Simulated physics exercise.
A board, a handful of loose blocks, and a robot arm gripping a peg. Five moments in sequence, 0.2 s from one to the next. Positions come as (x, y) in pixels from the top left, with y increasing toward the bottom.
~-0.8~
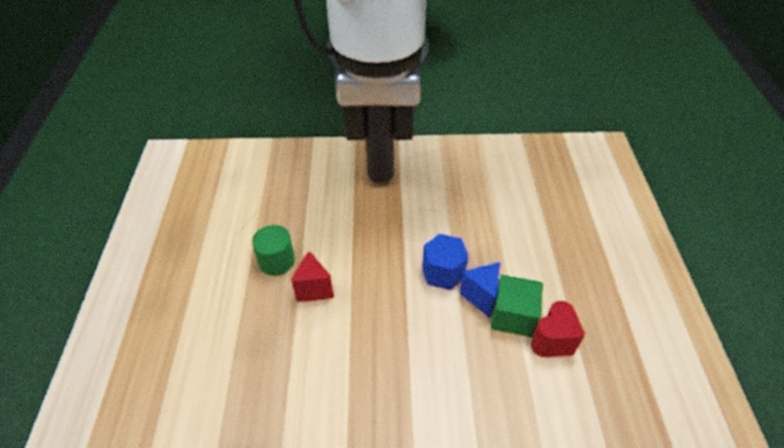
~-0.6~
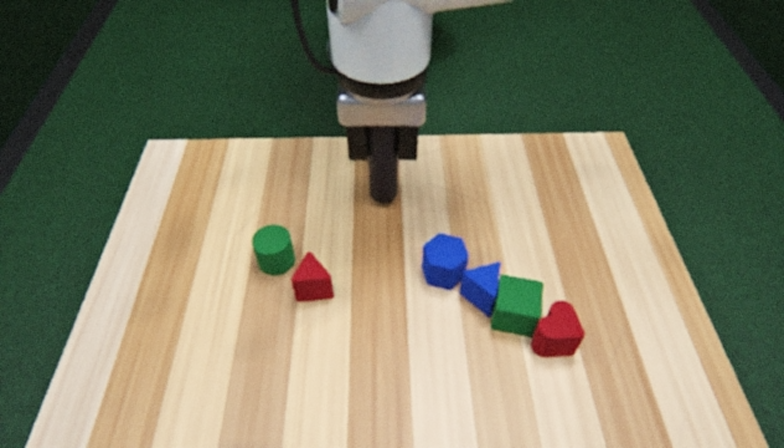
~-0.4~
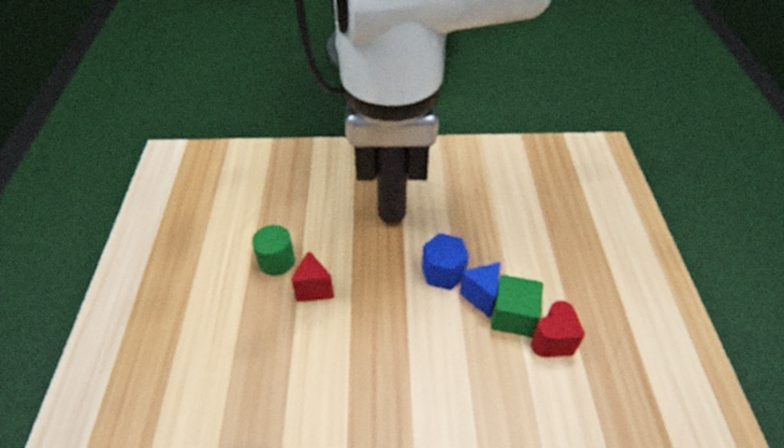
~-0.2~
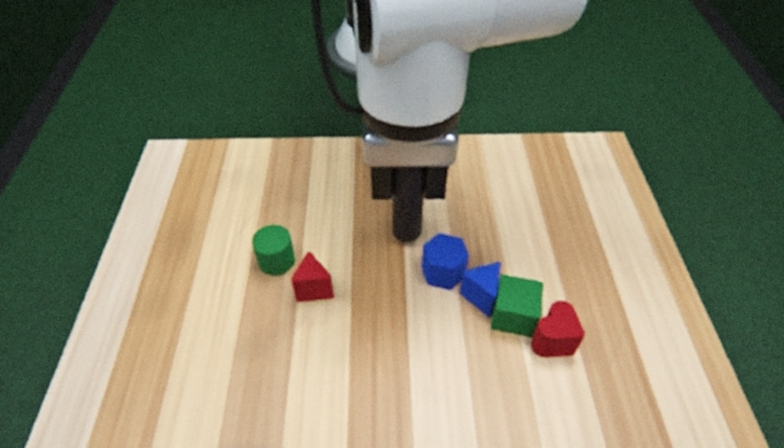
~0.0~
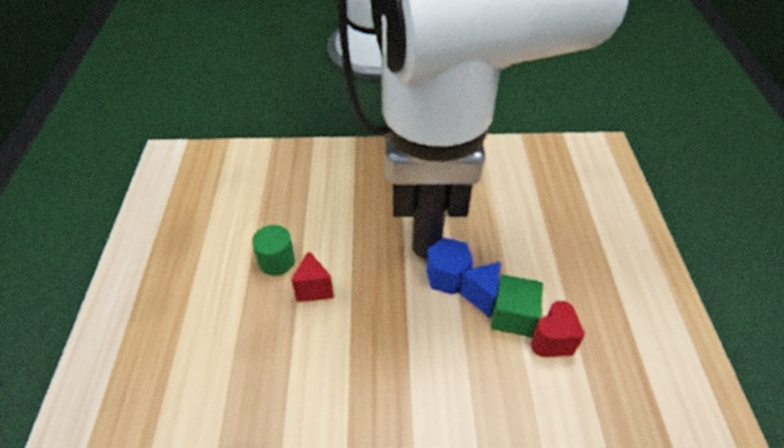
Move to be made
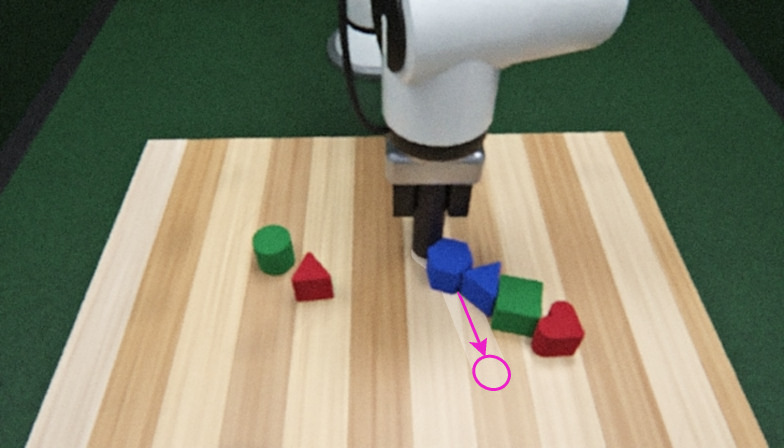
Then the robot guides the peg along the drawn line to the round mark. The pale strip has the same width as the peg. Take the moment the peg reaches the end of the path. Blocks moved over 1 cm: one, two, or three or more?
It will shift two blocks.
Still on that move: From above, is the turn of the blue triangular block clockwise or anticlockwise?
It makes a counterclockwise turn.
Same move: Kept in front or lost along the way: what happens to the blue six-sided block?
The blue six-sided block stays in front.
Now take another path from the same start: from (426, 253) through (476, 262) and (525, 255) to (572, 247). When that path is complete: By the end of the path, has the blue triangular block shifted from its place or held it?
In the end it has been moved.
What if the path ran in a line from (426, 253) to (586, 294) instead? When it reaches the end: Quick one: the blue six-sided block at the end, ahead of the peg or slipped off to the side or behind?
I expect it to be beside or behind the peg.
The line goes from (426, 253) over (455, 284) and (472, 326) to (492, 373).
The first path, step by step. One third of the way, peg (456, 279); blue six-sided block (470, 296), turned 40° clockwise; blue triangular block (496, 323), turned 25° anticlockwise; green square block (526, 297), turned 15° anticlockwise.
Two thirds of the way, peg (474, 321); blue six-sided block (486, 343), turned 40° clockwise; blue triangular block (524, 355), turned 45° anticlockwise; green square block (526, 297), turned 15° anticlockwise.
At the end, peg (493, 368); blue six-sided block (501, 395), turned 50° clockwise; blue triangular block (540, 368), turned 70° anticlockwise; green square block (526, 297), turned 15° anticlockwise; red heart block unmoved.
